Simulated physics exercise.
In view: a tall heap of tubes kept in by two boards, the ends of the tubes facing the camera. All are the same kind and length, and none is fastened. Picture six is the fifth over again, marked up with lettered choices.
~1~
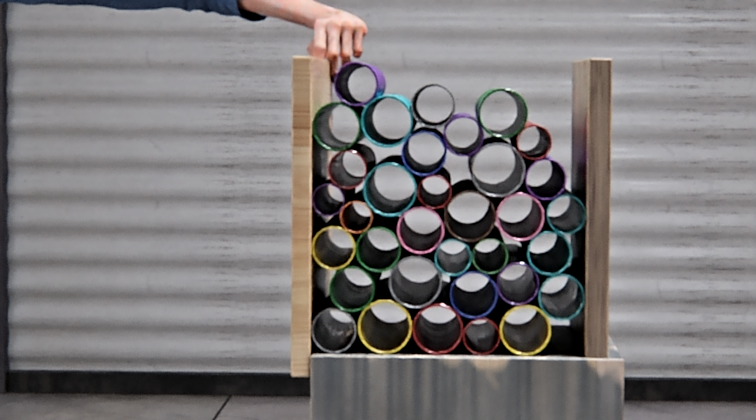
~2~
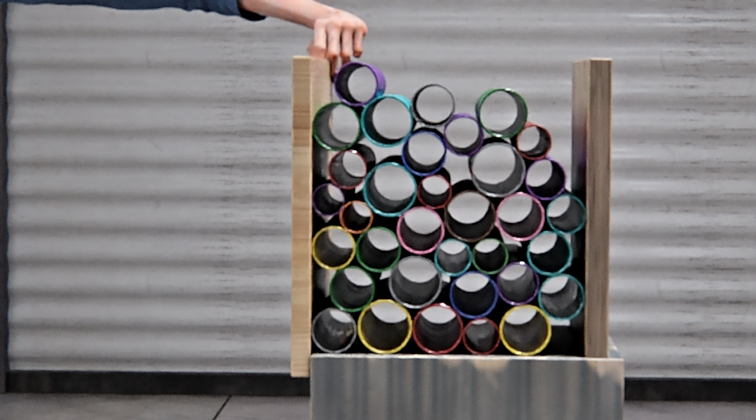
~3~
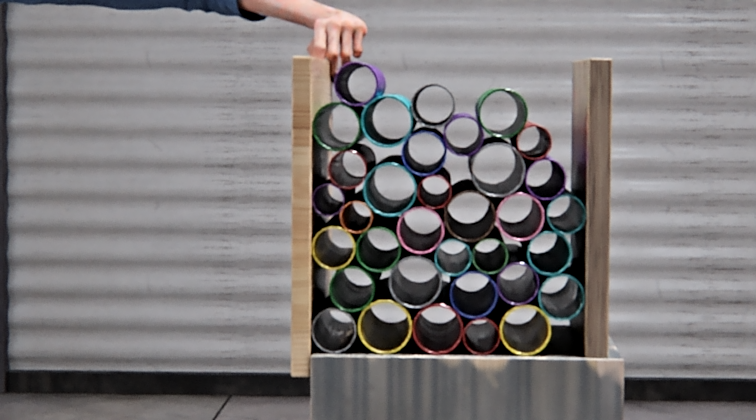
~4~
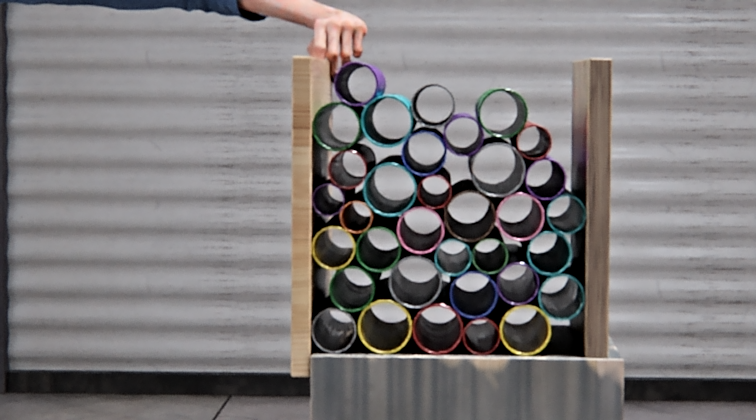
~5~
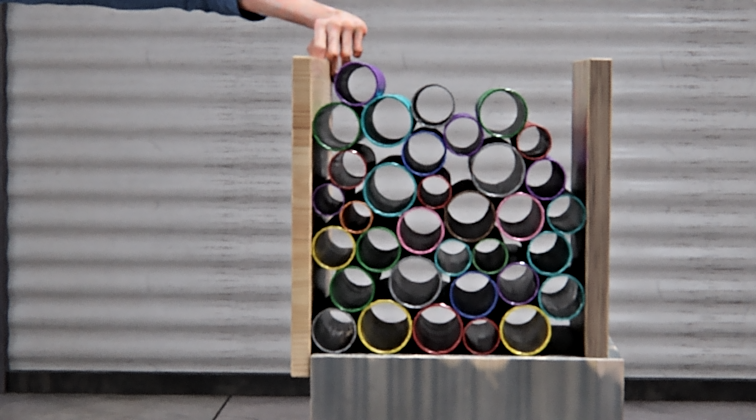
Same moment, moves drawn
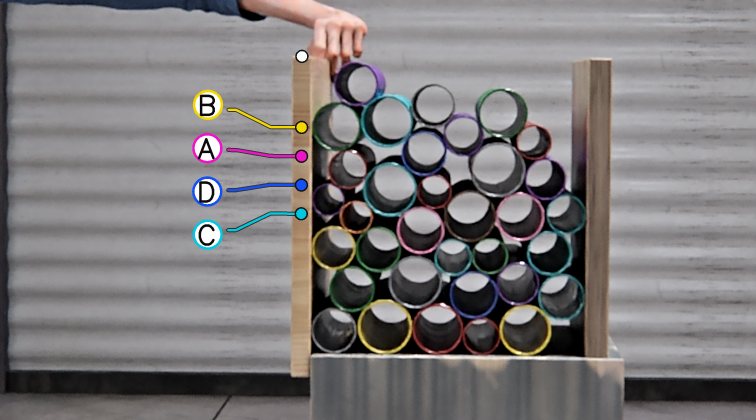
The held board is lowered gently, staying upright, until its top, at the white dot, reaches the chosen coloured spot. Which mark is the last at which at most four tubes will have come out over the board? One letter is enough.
No lower than C.
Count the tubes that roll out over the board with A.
The count is none.
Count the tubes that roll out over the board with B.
The count is none.
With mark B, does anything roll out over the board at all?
No, at B.
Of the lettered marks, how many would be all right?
Four of them.
On the marked copy, A at (301, 156); B at (301, 128); C at (301, 214); D at (301, 185); the white dot at (302, 56).
Taking C. A third of the way, top of the board (312, 128).
Two thirds of the way, top of the board (312, 209).
When it is over, top of the board (312, 214), two out over the board.
As for the rest, A none out over the board; B none out over the board; D two out over the board.
